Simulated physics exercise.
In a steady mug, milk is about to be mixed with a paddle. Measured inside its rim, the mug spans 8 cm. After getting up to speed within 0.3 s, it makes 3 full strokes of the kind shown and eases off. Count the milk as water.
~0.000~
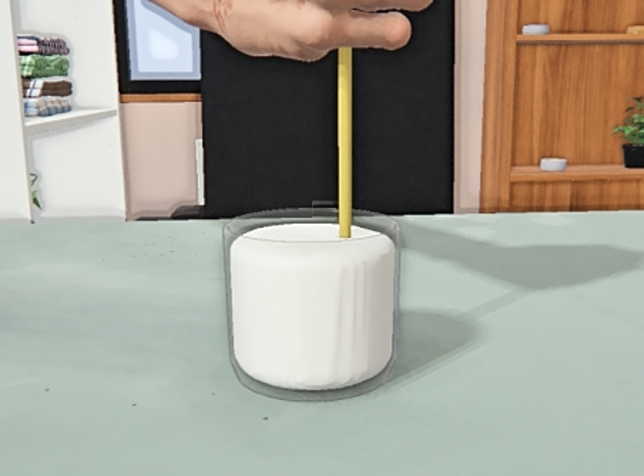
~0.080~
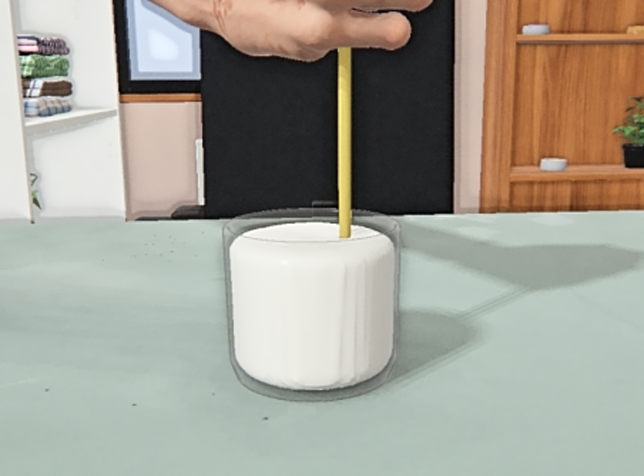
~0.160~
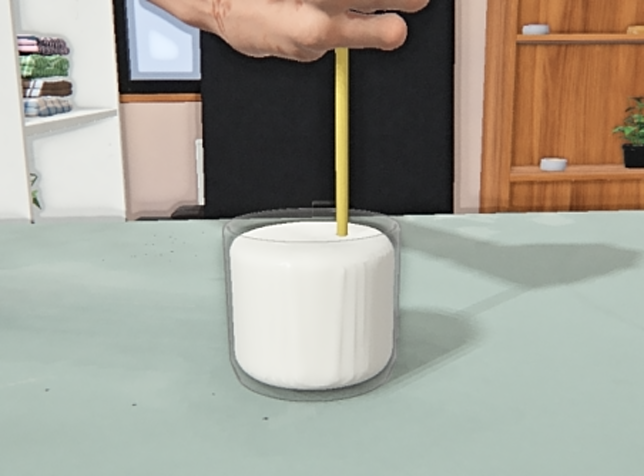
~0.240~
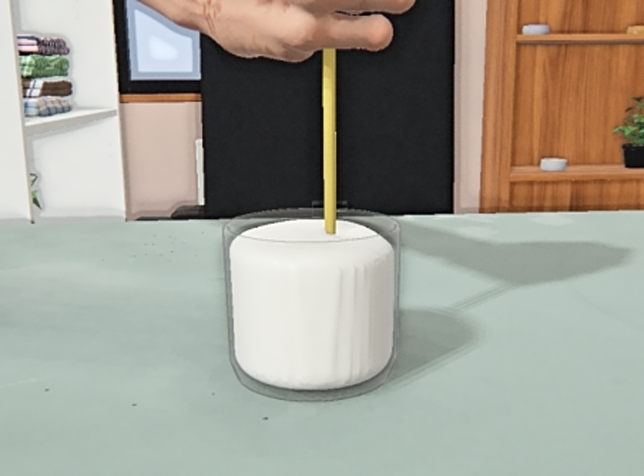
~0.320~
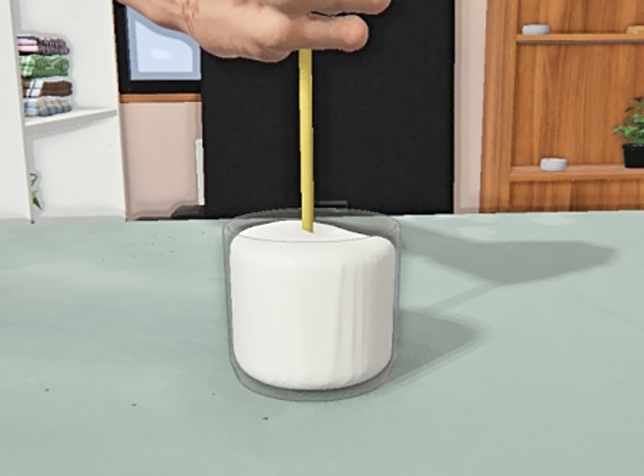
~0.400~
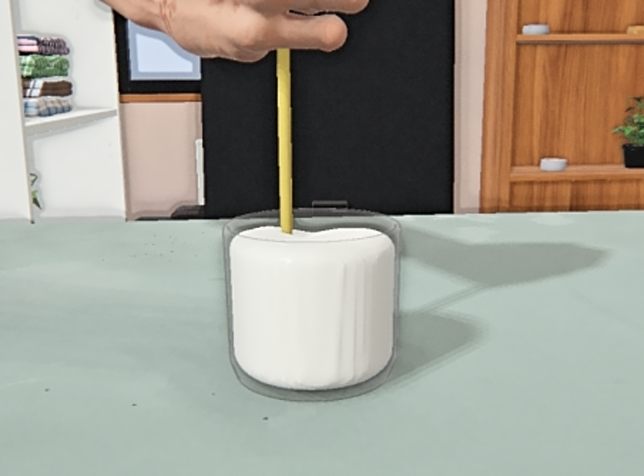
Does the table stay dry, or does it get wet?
It stays dry.
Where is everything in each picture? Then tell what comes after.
In the first picture, the stem is at (345, 93); the milk meets the walls at (229, 242) and (393, 239); the rim runs from (226, 230) to (397, 227).
In the second picture, the stem is at (345, 93); the milk meets the walls at (230, 242) and (393, 239).
In the third picture, the stem is at (342, 92); the milk meets the walls at (231, 242) and (393, 238).
In the fourth picture, the stem is at (329, 92); the milk meets the walls at (230, 241) and (393, 242).
In the fifth picture, the stem is at (306, 92); the milk meets the walls at (229, 239) and (394, 240).
In the sixth picture, the stem is at (284, 93); the milk meets the walls at (229, 237) and (393, 238).
After 0.88 s 0 ml is over the rim.
After 1.35 s 0 ml is over the rim.
After 1.83 s 0 ml is over the rim.
After 2.30 s 0 ml is over the rim.
In the end 0 ml is over the rim.
